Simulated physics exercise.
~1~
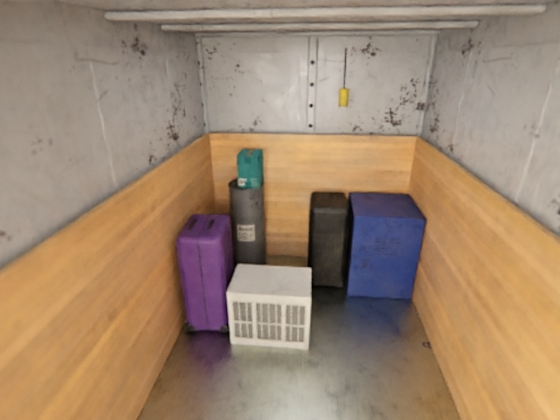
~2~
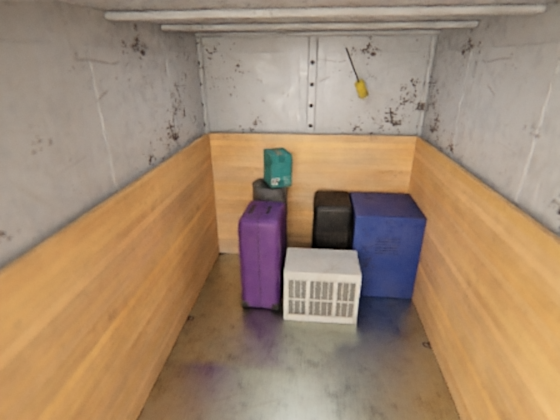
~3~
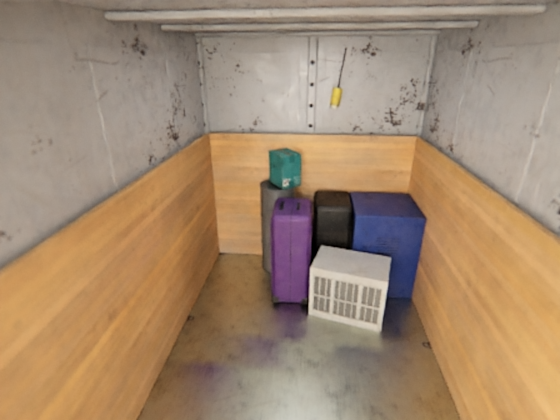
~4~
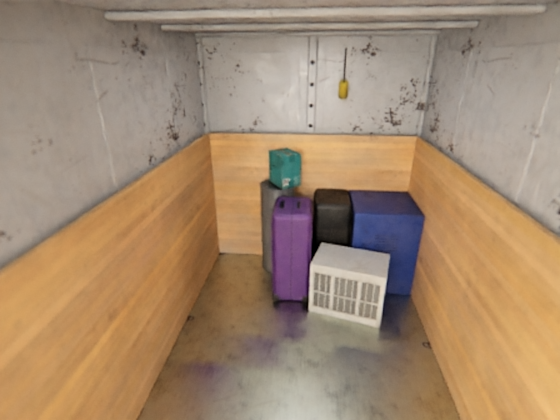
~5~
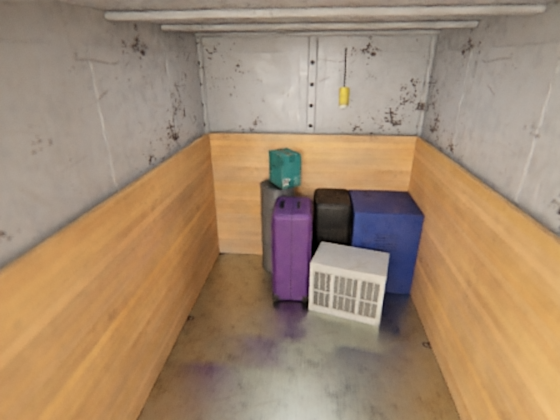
A purple case, white chest, grey drum and turquoise box slide right, then rest upright.
